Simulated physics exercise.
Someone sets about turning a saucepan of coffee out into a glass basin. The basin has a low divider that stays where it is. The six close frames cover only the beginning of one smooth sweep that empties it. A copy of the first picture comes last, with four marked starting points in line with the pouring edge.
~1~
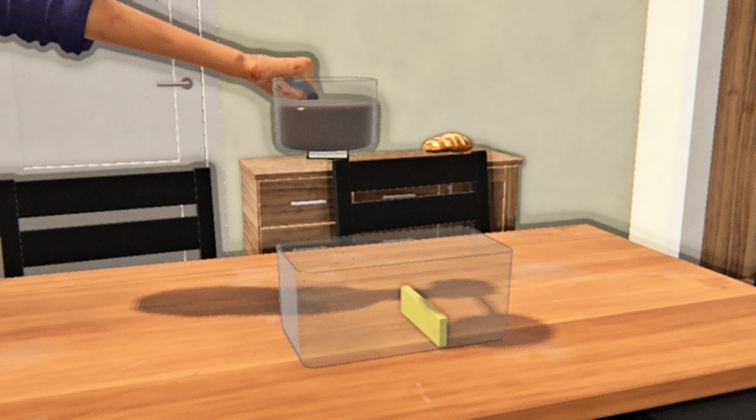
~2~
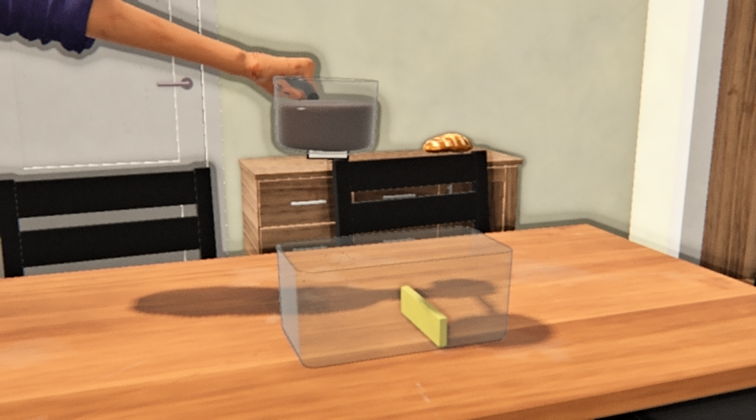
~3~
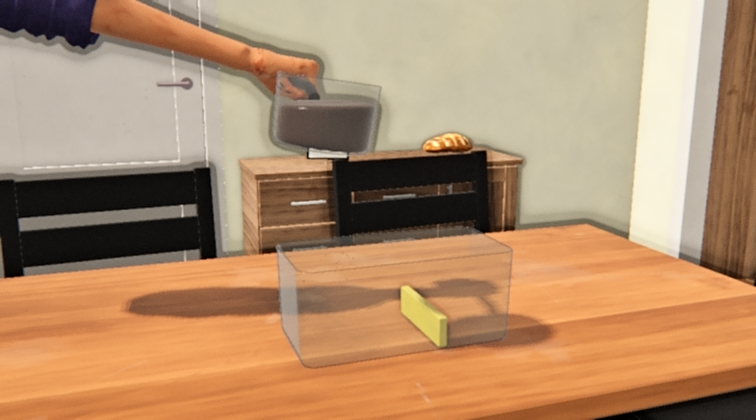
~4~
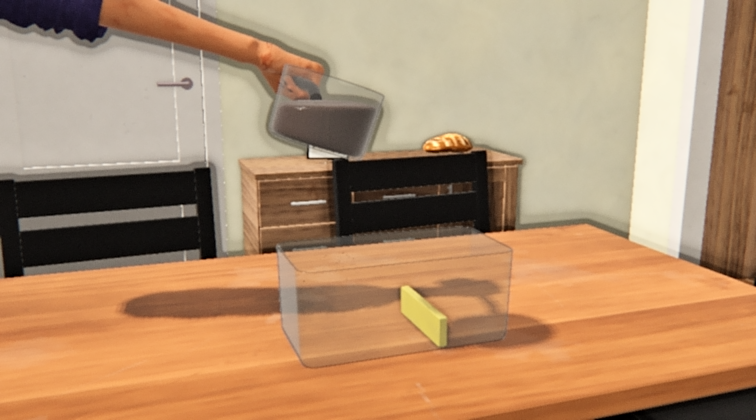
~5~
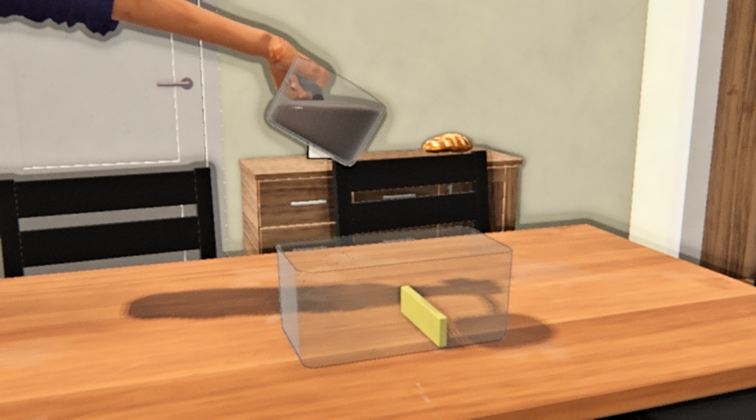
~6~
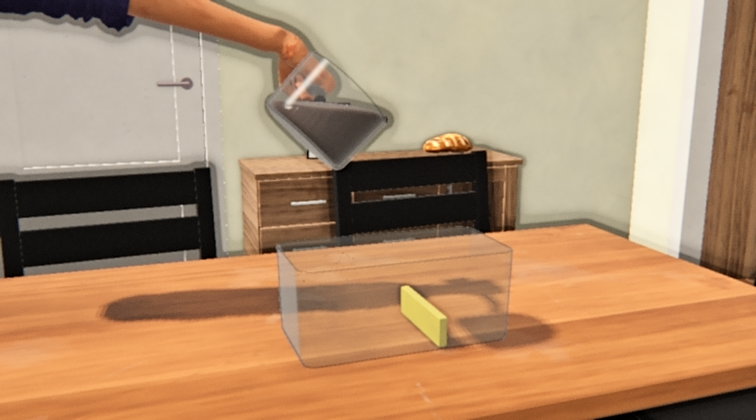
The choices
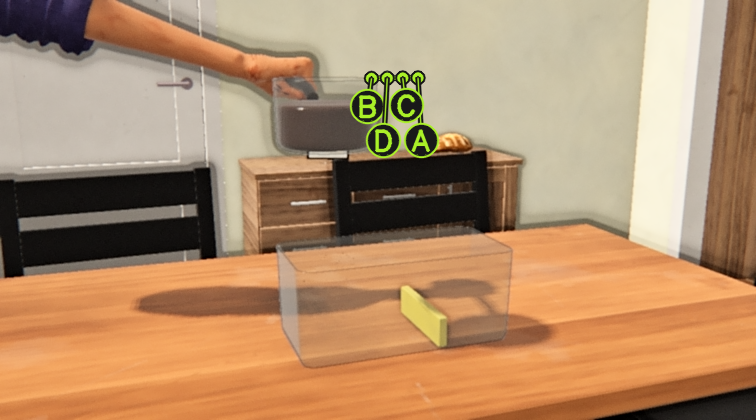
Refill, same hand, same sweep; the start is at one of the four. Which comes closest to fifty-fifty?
It is D.
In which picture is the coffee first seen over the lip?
In picture 6.
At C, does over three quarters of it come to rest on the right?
No.
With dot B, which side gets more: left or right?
The left one.
In lime, A at (417, 77); B at (371, 78); C at (402, 78); D at (387, 78).
For dot A, about 28 % ends left of the wall and 65 % right of it; 7 % is lost outside.
For dot B, about 77 % ends left of the wall and 20 % right of it; 4 % is lost outside.
For dot C, about 26 % ends left of the wall and 69 % right of it; 4 % is lost outside.
For dot D, about 47 % ends left of the wall and 50 % right of it; 3 % is lost outside.
